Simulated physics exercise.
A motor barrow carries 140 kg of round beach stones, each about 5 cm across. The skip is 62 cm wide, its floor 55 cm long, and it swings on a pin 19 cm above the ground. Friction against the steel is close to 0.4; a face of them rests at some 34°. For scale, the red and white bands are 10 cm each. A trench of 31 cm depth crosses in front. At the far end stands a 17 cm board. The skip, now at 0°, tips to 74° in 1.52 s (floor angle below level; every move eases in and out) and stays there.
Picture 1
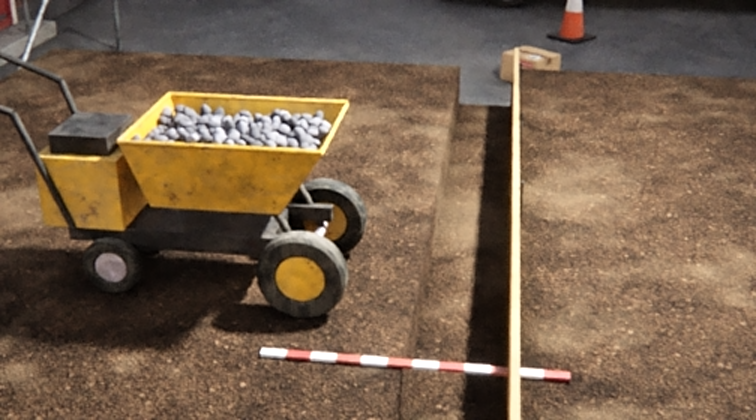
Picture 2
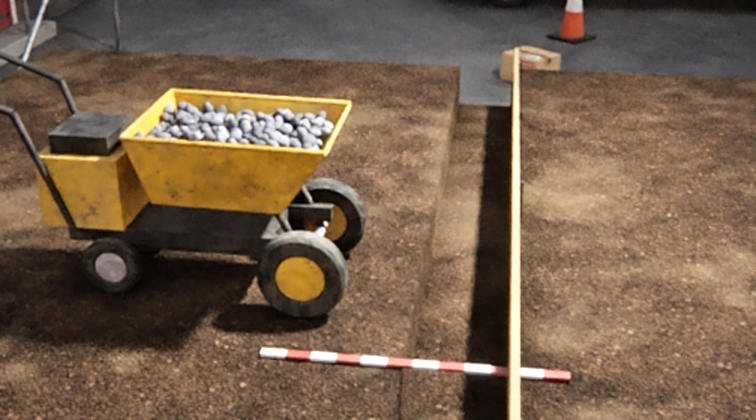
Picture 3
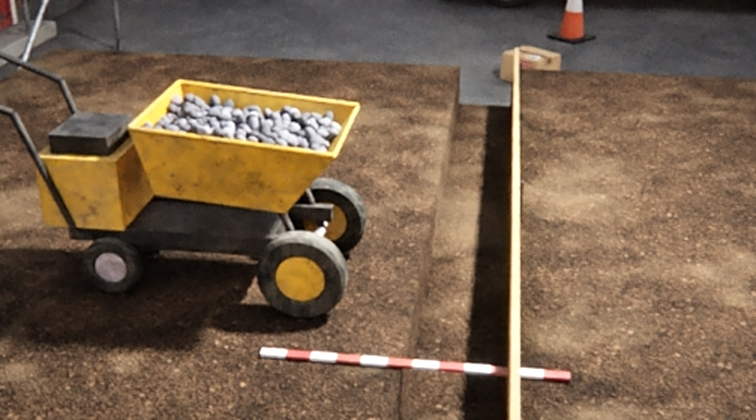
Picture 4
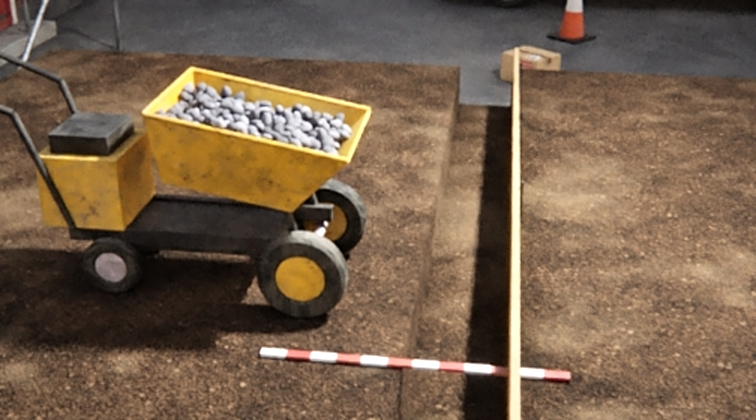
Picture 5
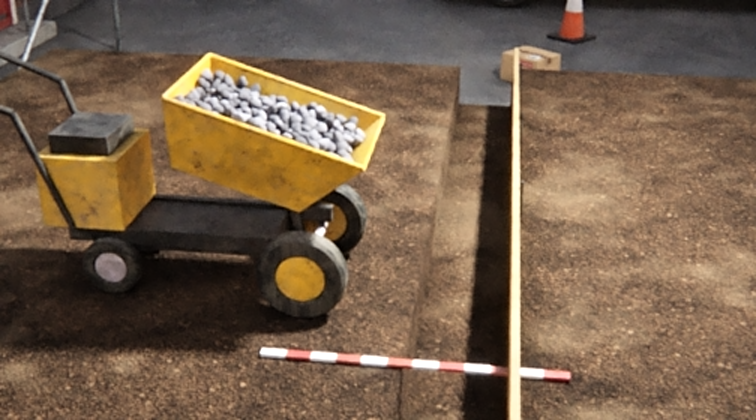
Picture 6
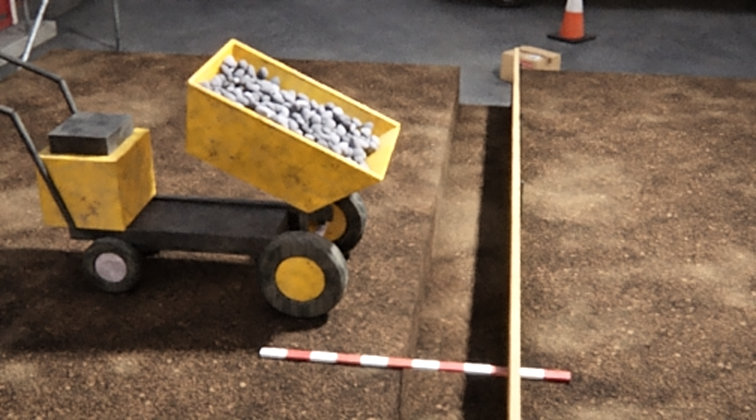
Yellow skip of round grey stones tilting slowly forward to the right on a stationary motor barrow beside a narrow trench.
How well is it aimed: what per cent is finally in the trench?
About 94 per cent.
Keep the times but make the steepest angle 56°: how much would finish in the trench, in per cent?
Then about 60 per cent.
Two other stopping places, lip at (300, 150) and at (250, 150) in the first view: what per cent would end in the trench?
First some 100, then 95 per cent.
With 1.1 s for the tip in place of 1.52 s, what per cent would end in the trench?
In that case some 90 per cent.
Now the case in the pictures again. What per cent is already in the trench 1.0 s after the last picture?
About 50 per cent by then.
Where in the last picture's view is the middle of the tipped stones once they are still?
Their middle is at about (472, 339).
Then, 0.5 s after the last picture the floor is at 62°, 98 % in the skip, 2 % in the trench; the foremost stones are at (464, 250).
Then, 1.0 s after the last picture the floor is at 74°, 43 % in the skip, 52 % in the trench, 5 % past the trench; the foremost stones are at (595, 321).
Then, 1.4 s after the last picture the floor is at 74°, 17 % in the skip, 77 % in the trench, 6 % past the trench; the foremost stones are at (671, 319).
Then, 3.3 s after the last picture the floor is at 74°, 0 % in the skip, 94 % in the trench, 6 % past the trench; the foremost stones are at (713, 325).
